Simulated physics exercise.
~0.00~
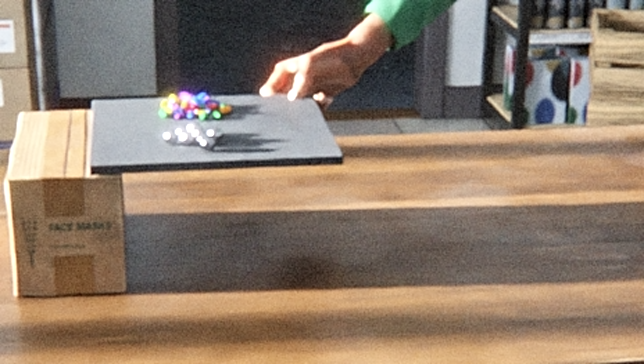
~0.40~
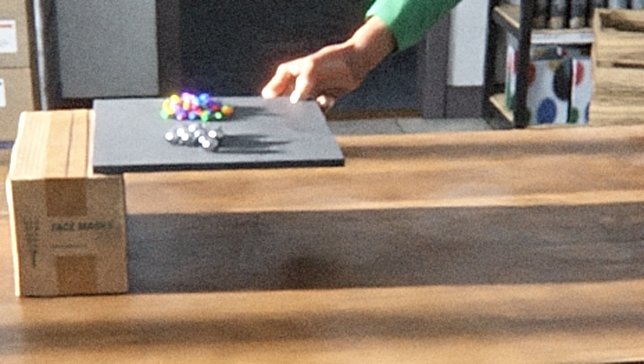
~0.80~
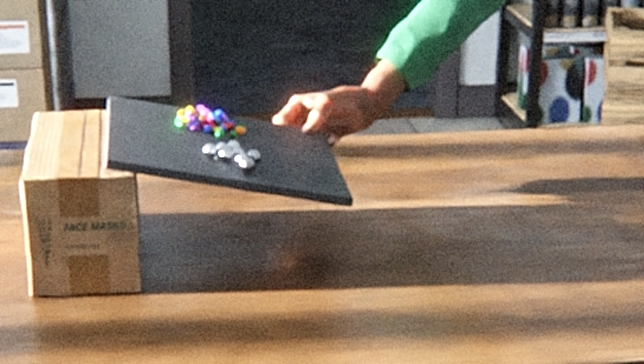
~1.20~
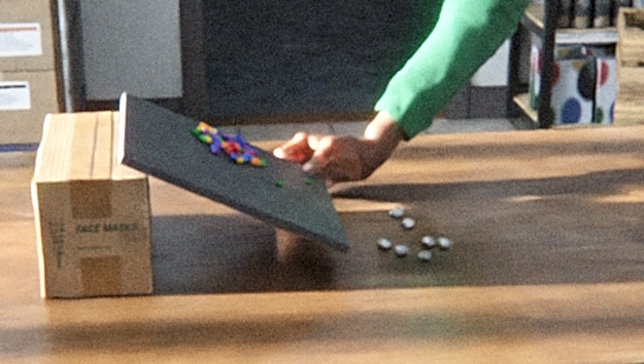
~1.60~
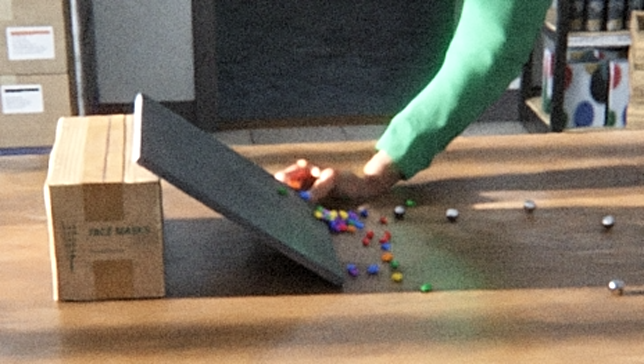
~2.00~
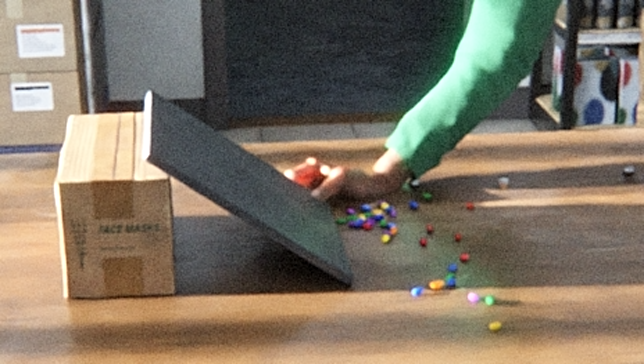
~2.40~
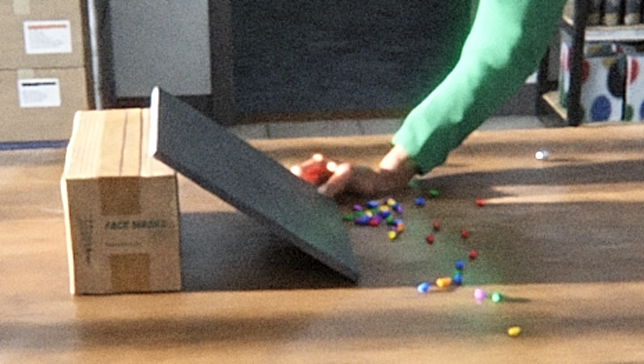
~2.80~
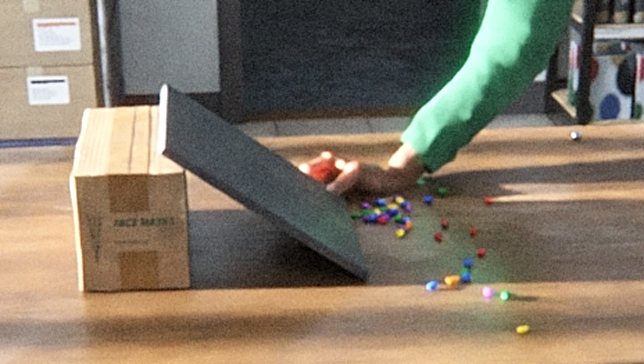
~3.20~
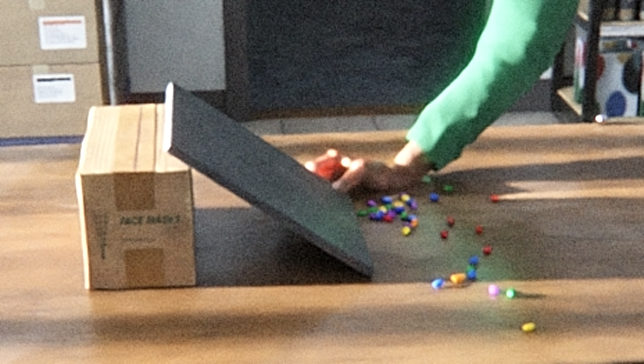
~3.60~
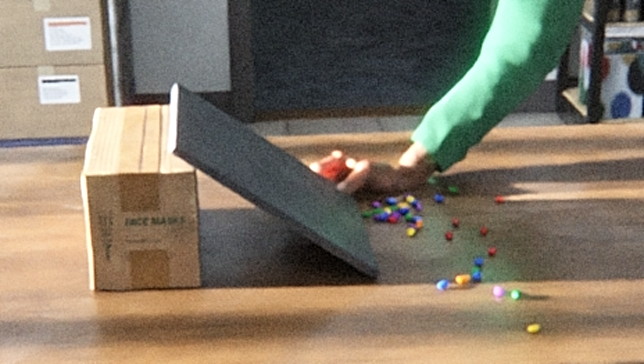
A dark board holding small silvery pieces and colourful ones tipped down from a cardboard box as a hand lowered its right end to the table; the silvery pieces rolled off first and far away, while the colourful ones slid down and stayed scattered nearby.
